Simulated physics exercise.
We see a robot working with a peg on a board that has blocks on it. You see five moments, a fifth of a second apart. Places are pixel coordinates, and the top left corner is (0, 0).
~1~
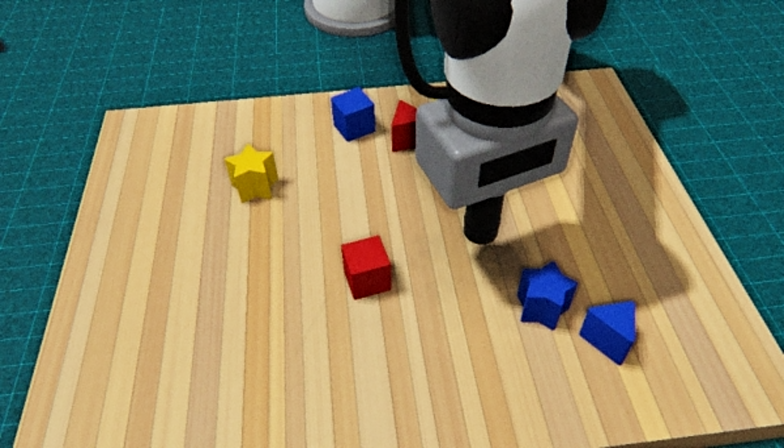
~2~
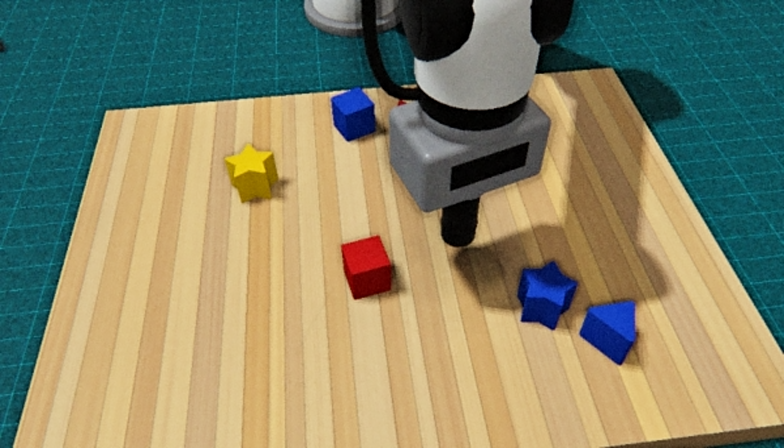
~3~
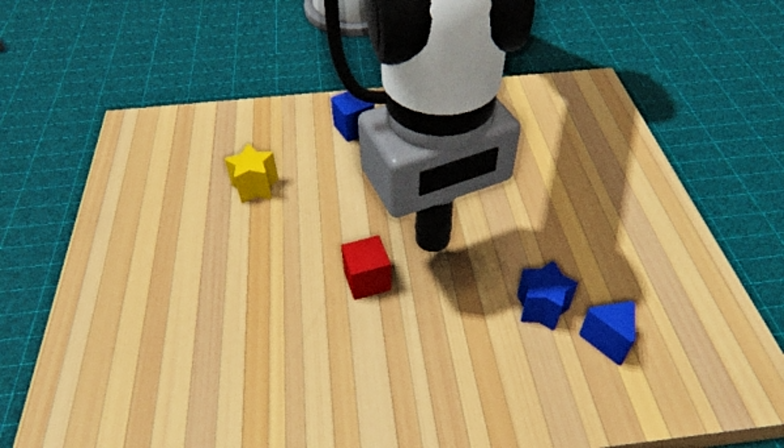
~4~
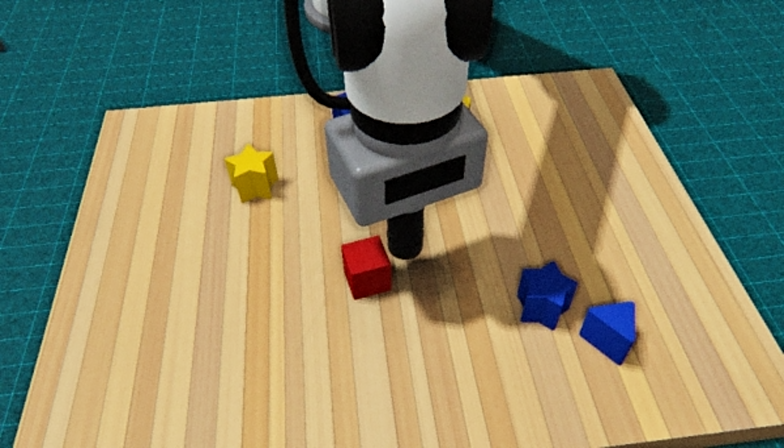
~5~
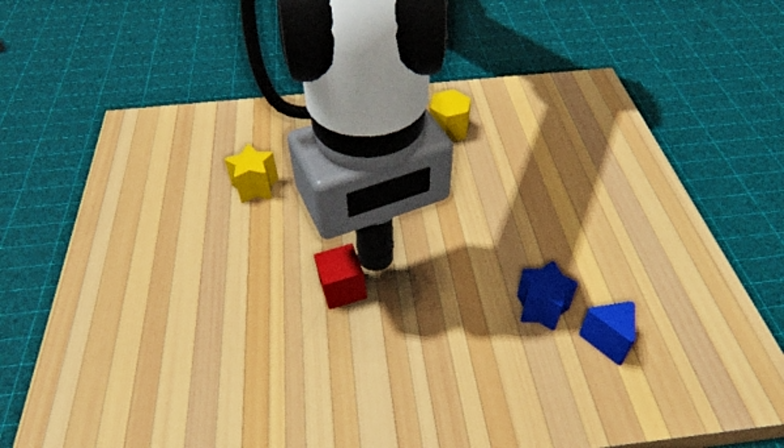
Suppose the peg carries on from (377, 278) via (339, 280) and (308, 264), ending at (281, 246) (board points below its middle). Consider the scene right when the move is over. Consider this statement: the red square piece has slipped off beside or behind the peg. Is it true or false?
That claim is true.
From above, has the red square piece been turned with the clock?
No, that is not how it ends up.
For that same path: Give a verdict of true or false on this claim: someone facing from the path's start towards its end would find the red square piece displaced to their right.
False.
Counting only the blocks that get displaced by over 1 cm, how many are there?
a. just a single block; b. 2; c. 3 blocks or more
(a)
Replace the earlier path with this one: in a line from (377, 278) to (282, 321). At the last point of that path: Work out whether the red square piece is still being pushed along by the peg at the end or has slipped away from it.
My prediction: In front.
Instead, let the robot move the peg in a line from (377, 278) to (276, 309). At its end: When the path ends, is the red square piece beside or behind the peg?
Going by the path, no.
What follows on the original path. One third of the way, peg (336, 260); red square piece (301, 271), turned 25° anticlockwise.
Two thirds of the way, peg (304, 243); red square piece (288, 270), turned 50° anticlockwise.
At the end, peg (277, 226); yellow star-shaped block unmoved; red square piece (288, 270), turned 50° anticlockwise.
